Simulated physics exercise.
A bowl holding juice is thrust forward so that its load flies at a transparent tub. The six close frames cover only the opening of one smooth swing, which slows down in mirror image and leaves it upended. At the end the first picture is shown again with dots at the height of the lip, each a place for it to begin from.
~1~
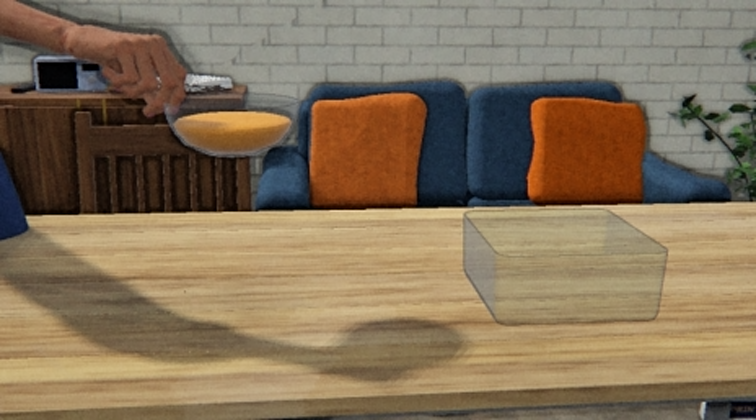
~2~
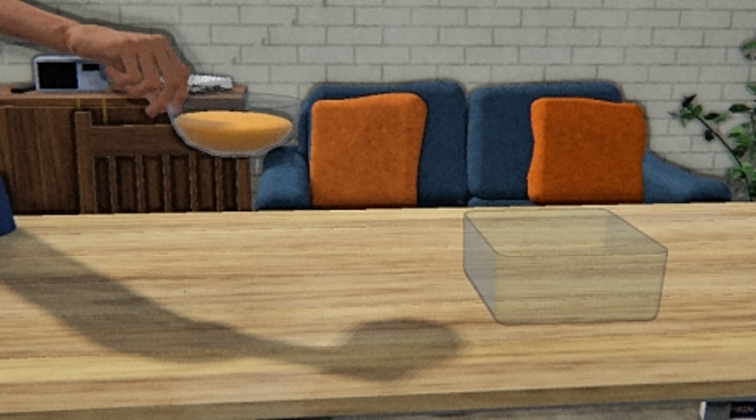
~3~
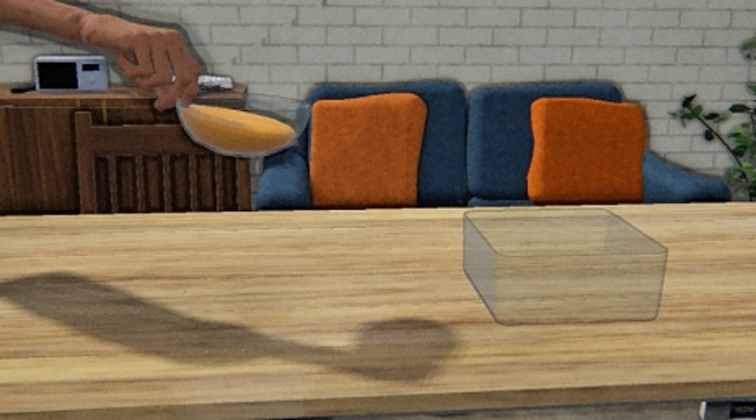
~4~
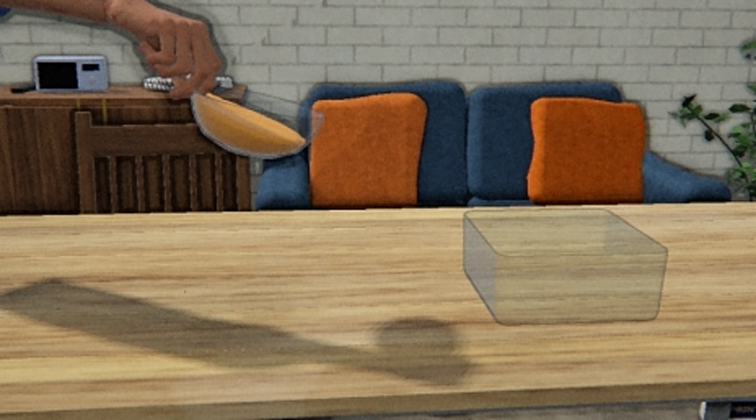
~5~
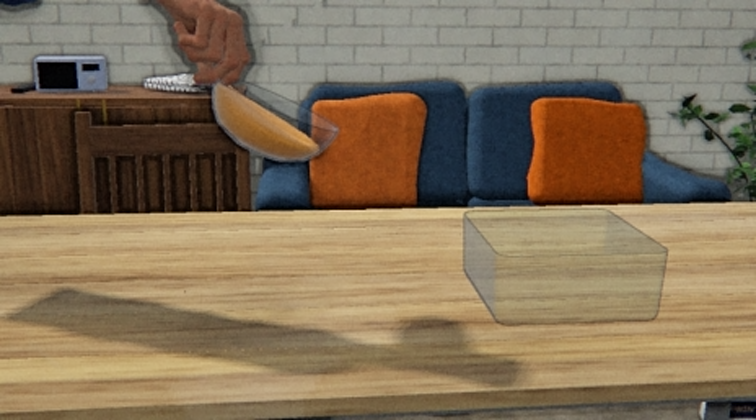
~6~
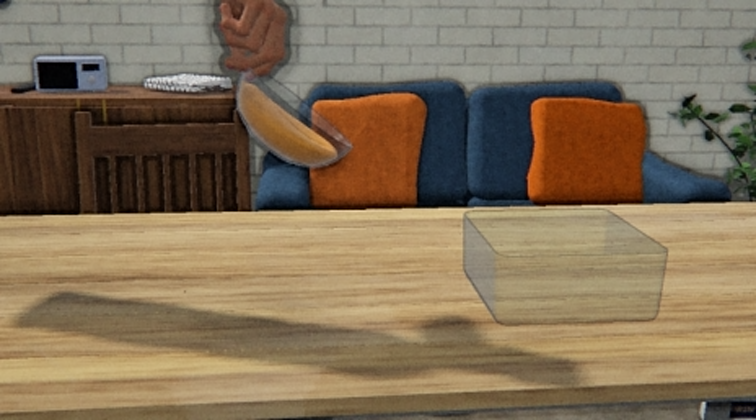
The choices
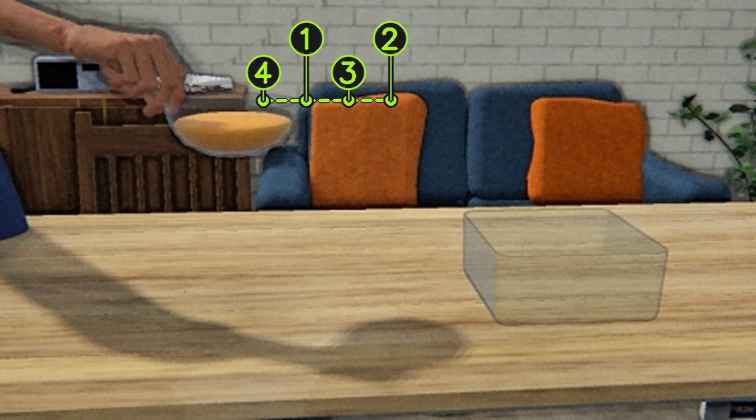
Above a wooden table, a hand moves a bowl of orange juice rightward, tilting it steeply.
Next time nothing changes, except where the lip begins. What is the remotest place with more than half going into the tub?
The limit is 3.
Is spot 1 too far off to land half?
Yes, that goes wrong.
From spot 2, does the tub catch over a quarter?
Yes, clearly.
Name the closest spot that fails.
1.
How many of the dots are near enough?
Two of the four.
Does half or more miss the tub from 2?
No, that is safe.
On the marked copy, 1 at (306, 100); 2 at (390, 100); 3 at (348, 100); 4 at (263, 100).
With 1, about 20 % lands in the tub, 74 % falls short and 5 % goes beside or beyond.
With 2, about 71 % lands in the tub, 8 % falls short and 22 % goes beside or beyond.
With 3, about 64 % lands in the tub, 13 % falls short and 23 % goes beside or beyond.
With 4, about 0 % lands in the tub, 97 % falls short and 3 % goes beside or beyond.
